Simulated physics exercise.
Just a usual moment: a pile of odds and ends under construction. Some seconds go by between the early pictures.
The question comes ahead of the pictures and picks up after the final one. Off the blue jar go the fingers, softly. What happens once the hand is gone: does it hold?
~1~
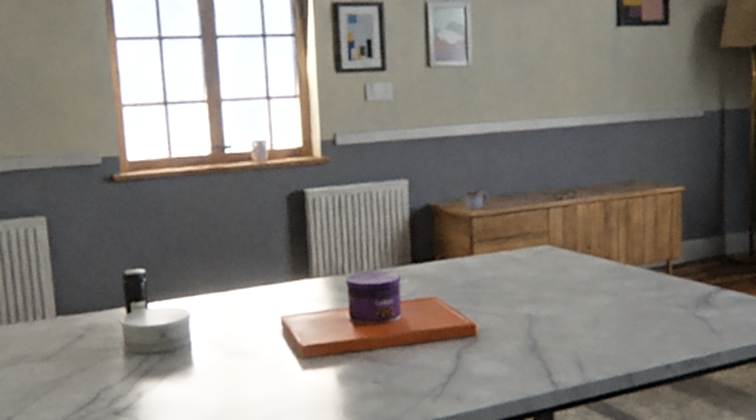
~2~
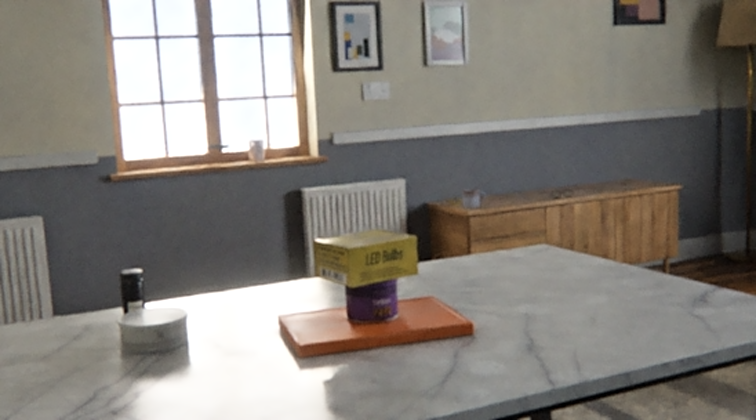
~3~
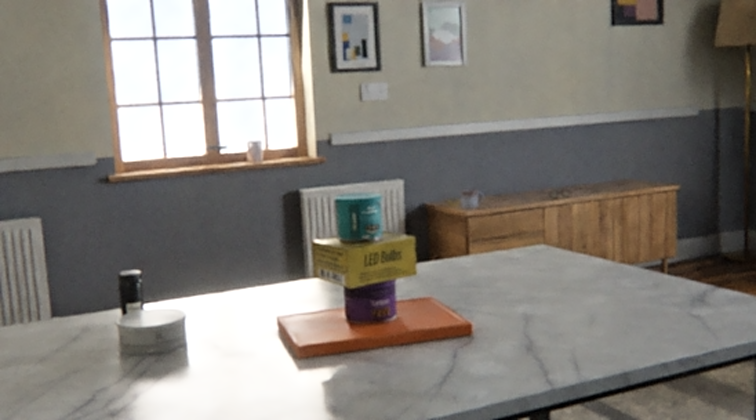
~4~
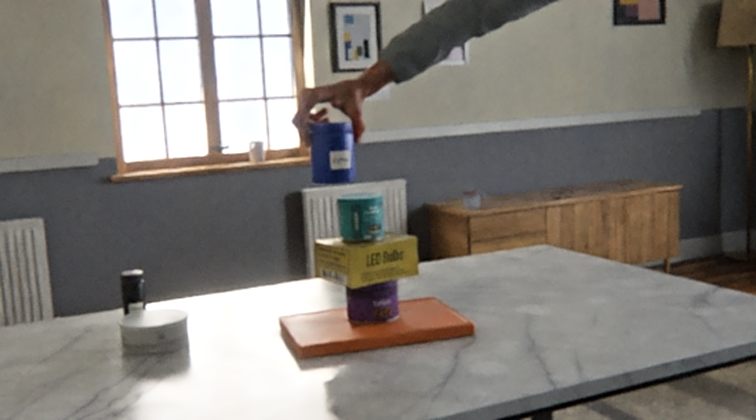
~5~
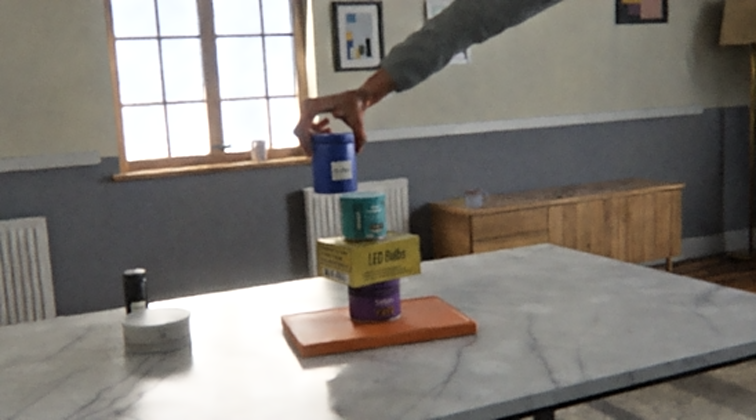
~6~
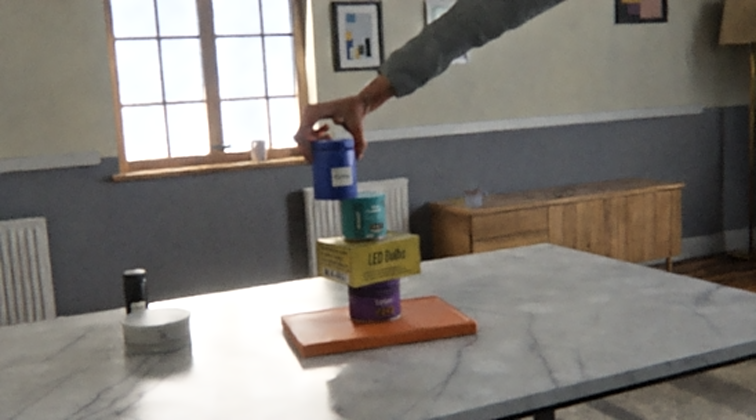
My guess is a failure.
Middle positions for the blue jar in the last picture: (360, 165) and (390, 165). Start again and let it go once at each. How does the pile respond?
With the first placement the pile remains stable, with the second it tips over.
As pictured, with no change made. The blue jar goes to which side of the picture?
Well, it travels over to the left.
Then, 0.50 s after the last picture, blue jar now fallen.
Then, 0.70 s after the last picture, white tub slid a little.
At rest, fallen, blue jar; the other 6 in place. Seen from the same camera at the end, blue jar near (176, 360). The pile comes apart.
